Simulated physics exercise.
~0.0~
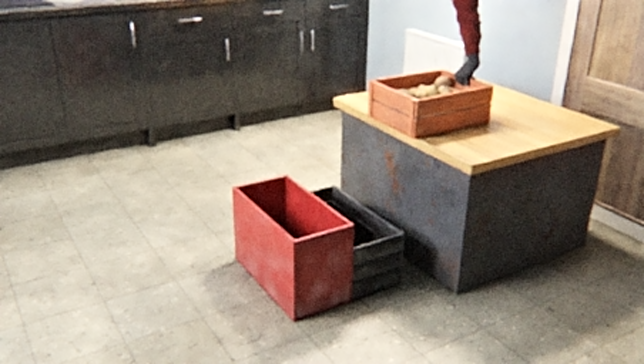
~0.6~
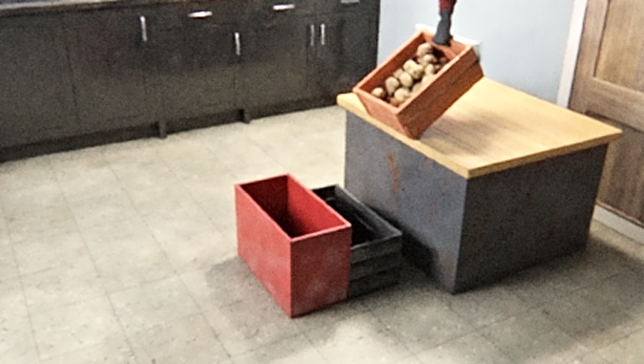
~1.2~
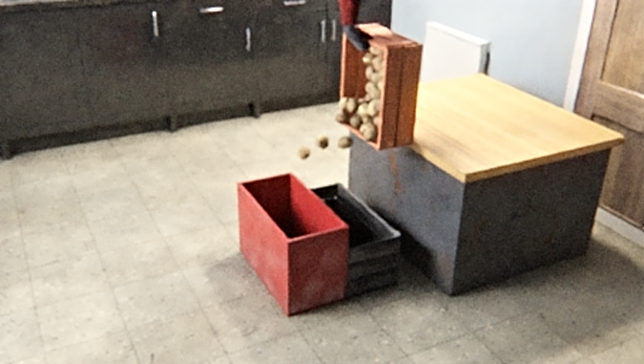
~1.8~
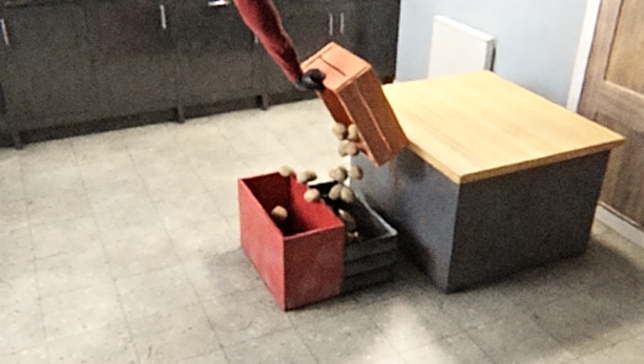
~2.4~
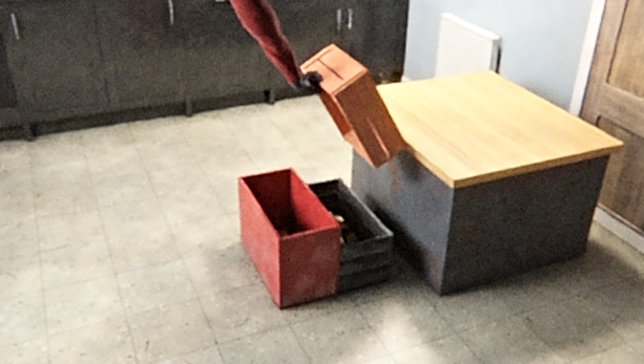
To begin with, an orange crate of potatoes sits on a wood-topped bench in a kitchen-like room, with a red tote and a black tote side by side on the tiled floor to its left. A dark-gloved hand on a red-sleeved arm lifts the crate and tilts it leftward over the bench's edge. As it tips onto its side, the first potatoes spill out to the left. It turns further until its mouth points downward, and potatoes tumble towards both totes. Finally the arm holds the crate tilted, nothing more falls, and some potatoes show inside the black tote.
